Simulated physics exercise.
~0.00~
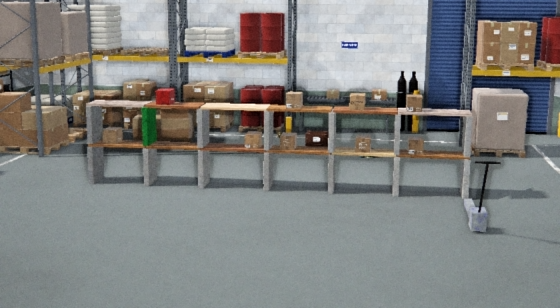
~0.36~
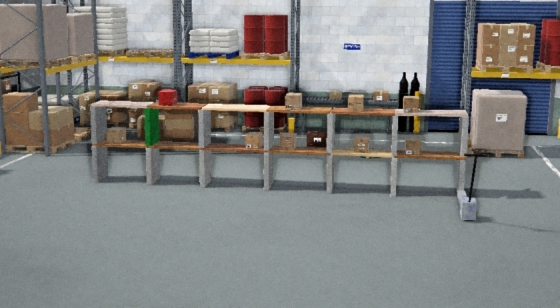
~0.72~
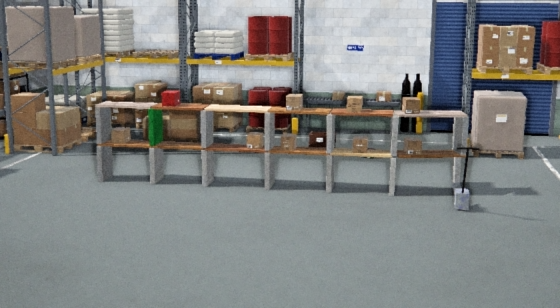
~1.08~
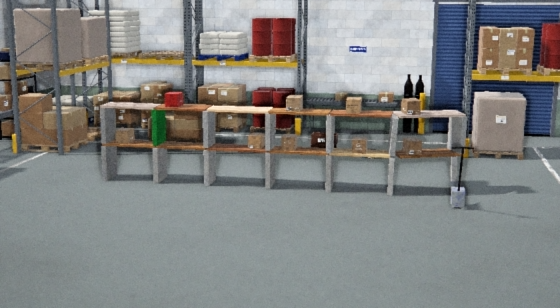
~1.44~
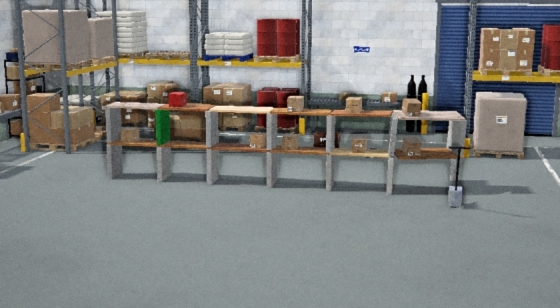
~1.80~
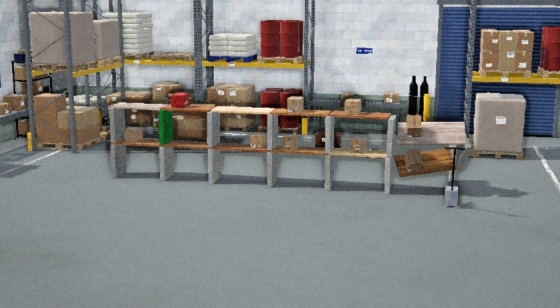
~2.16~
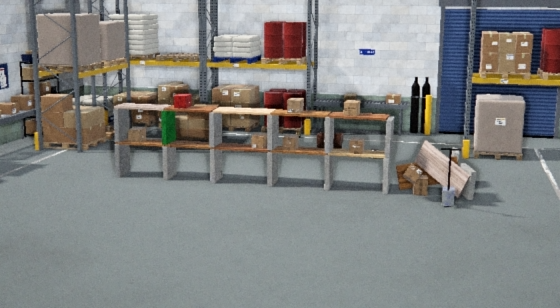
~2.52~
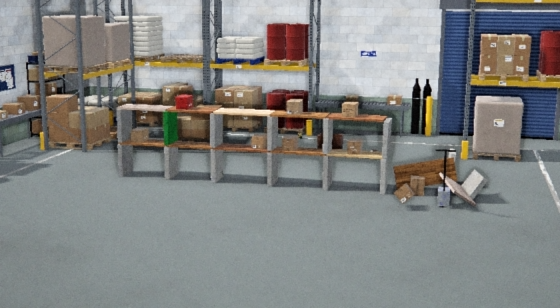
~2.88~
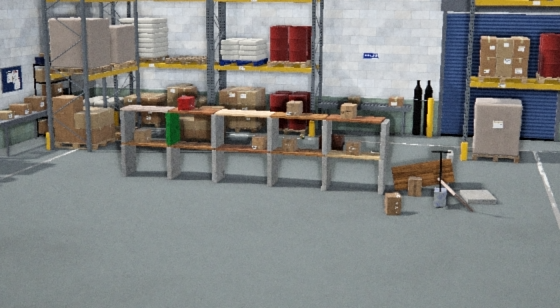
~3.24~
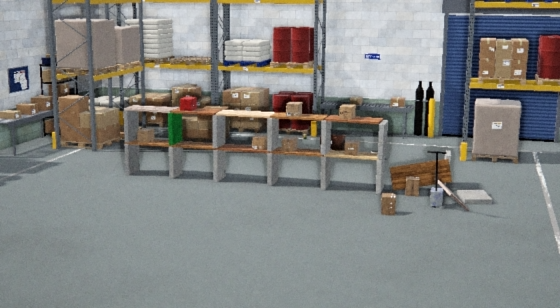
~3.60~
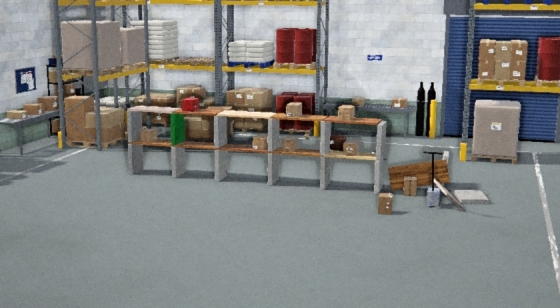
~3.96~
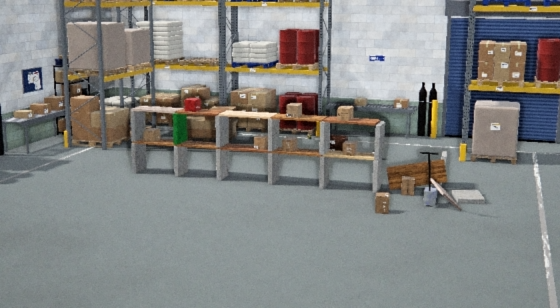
The footage shows a long two-tier shelf of boards on pale blocks in a warehouse, with cartons on it, as a small floor jack moves against the right end; that end section collapses into a heap of boards and boxes, while the rest, including the green upright and red carton, stays standing.
